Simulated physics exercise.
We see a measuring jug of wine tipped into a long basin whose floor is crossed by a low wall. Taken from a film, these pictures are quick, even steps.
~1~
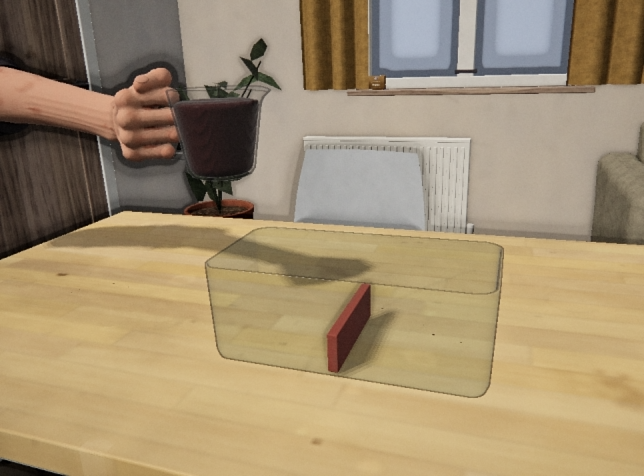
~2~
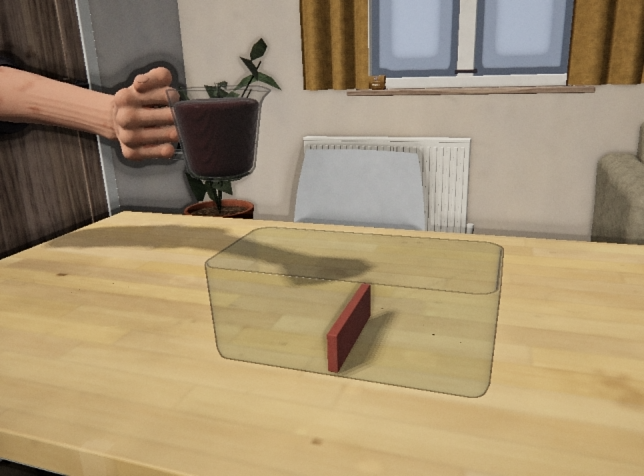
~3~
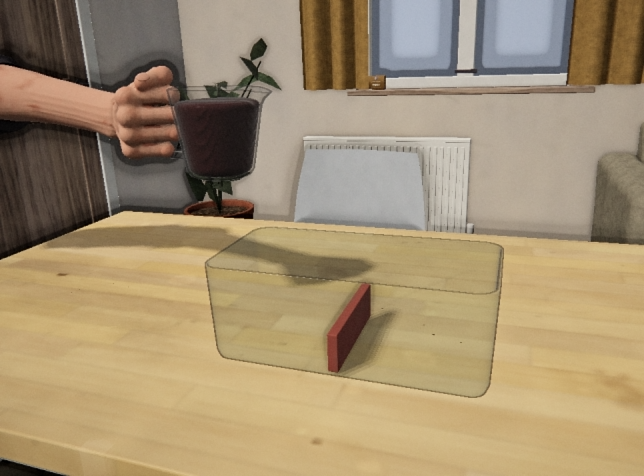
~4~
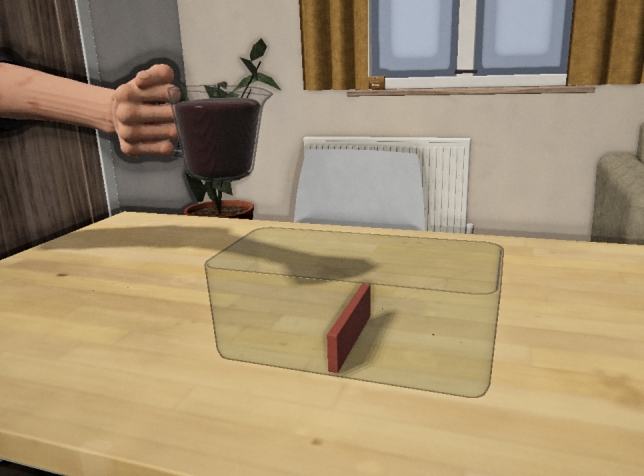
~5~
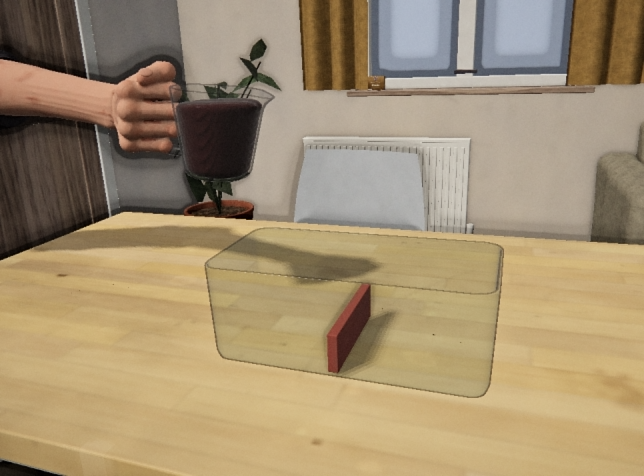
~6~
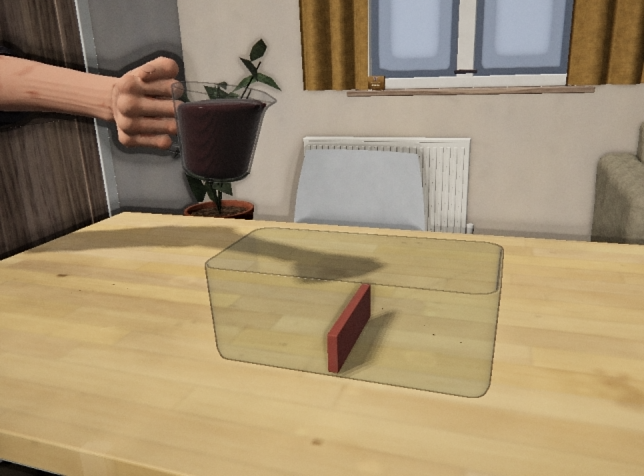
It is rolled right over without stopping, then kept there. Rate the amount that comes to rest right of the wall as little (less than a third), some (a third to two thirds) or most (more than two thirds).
Little.
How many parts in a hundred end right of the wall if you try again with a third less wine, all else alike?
Best guess: Around 5 %.
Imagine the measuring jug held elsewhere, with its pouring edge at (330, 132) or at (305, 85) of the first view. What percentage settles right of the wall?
You'd get around 90 per cent and then around 80 per cent.
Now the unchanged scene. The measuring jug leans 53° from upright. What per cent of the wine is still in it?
80 per cent or so.
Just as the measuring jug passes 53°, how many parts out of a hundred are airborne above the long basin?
Some 15 per cent, I'd say.
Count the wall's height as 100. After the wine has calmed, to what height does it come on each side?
Roughly 40 percent left, 0 percent right.
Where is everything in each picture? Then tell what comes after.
It leans 0°; its right rim is at (269, 89); the wine meets the walls at (182, 102) and (259, 101); the long basin's rim runs from (232, 246) to (501, 269); the wall's top is at (351, 308), in the first frame.
It leans 0°; its right rim is at (270, 90); the wine meets the walls at (183, 102) and (258, 102), in the second frame.
It leans 2°; its right rim is at (271, 91); the wine meets the walls at (184, 102) and (259, 102), in the third frame.
It leans 4°; its right rim is at (272, 94); the wine meets the walls at (184, 103) and (260, 103), in the fourth frame.
It leans 6°; its right rim is at (273, 97); the wine meets the walls at (186, 103) and (262, 103), in the fifth frame.
It leans 10°; its right rim is at (275, 101); the wine meets the walls at (187, 104) and (266, 104), in the sixth frame.
A moment on, the tilt is 53° and 78 per cent is still to pour, 7 is left of the wall and 0 right of it.
Next, the tilt is 83° and 27 per cent is still to pour, 48 is left of the wall and 9 right of it.
Then the tilt is 93° and 2 per cent is still to pour, 83 is left of the wall and 10 right of it.
Later the tilt is 93° and 0 per cent is still to pour, 87 is left of the wall and 11 right of it.
In the end 87 per cent lies left of the wall, 11 right of it and 2 outside.
